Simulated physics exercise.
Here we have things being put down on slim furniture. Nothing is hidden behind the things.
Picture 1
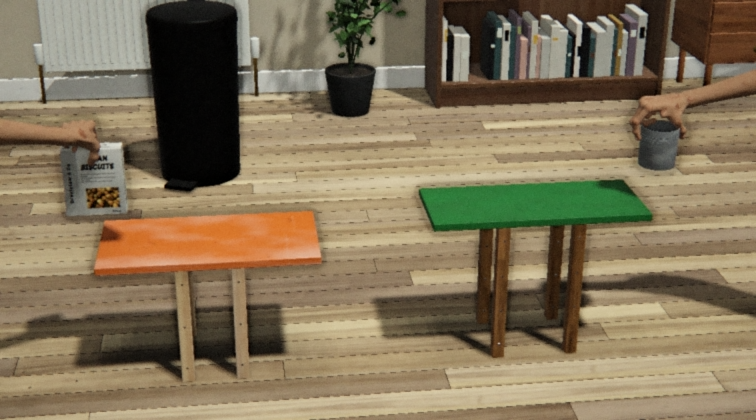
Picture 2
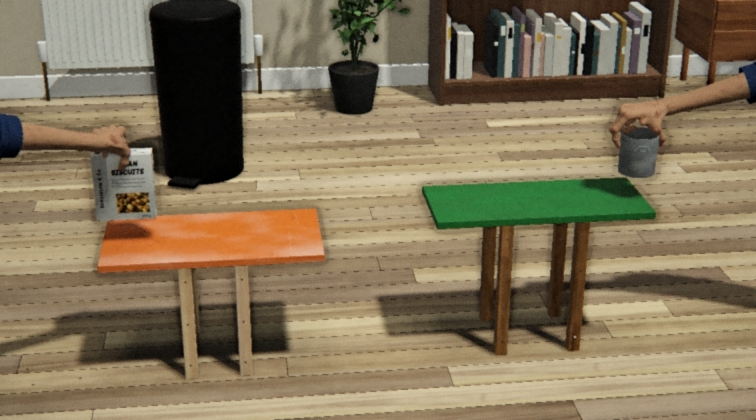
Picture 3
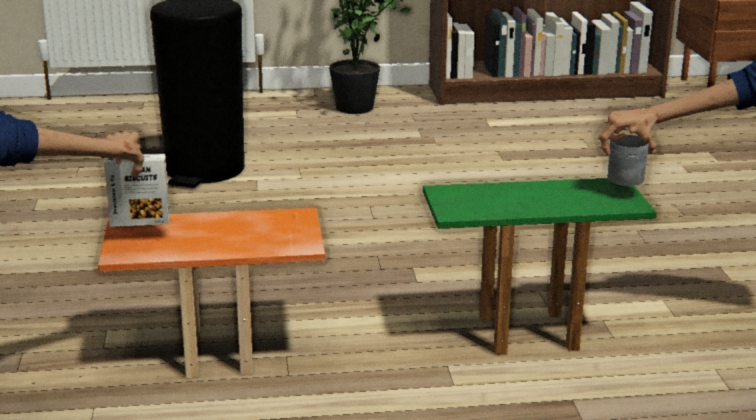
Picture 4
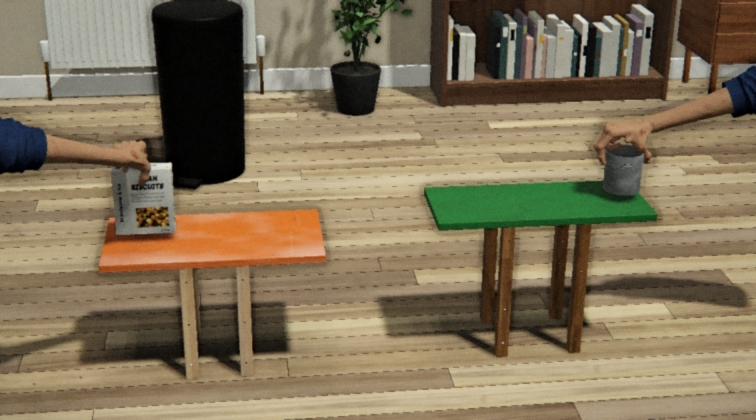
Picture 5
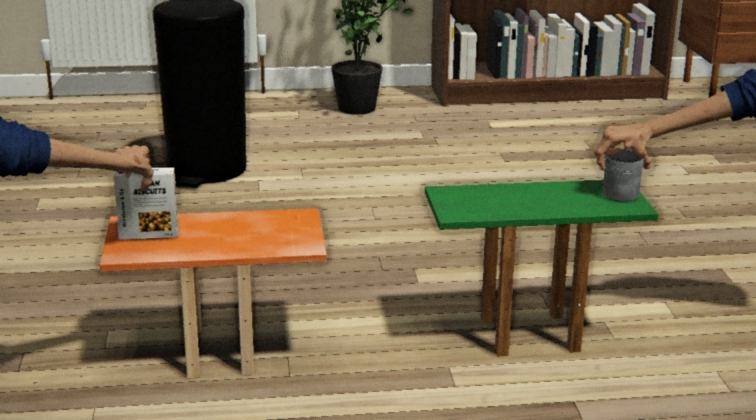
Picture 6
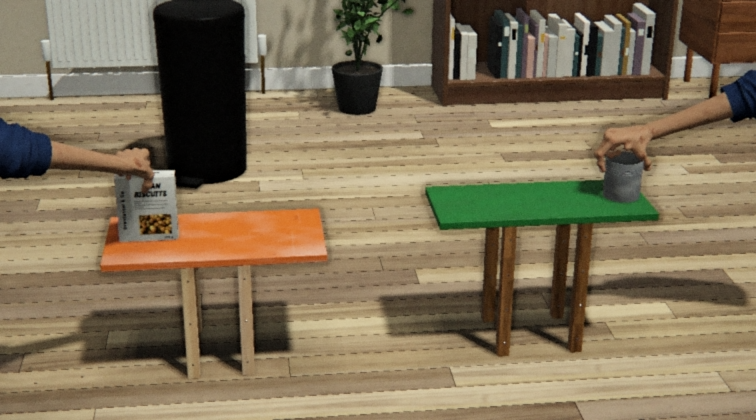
A packet and a grey beaker are lowered by hands onto orange and green trestles.
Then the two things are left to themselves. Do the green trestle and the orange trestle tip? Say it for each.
The green trestle holds firm, the orange trestle holds firm.
Then, 0.22 s after the last picture, green trestle at rest near (539, 203); orange trestle at rest near (216, 239).
At rest, the green trestle stays flat on its feet, near (539, 203); the orange trestle stays flat on its feet, near (216, 239).
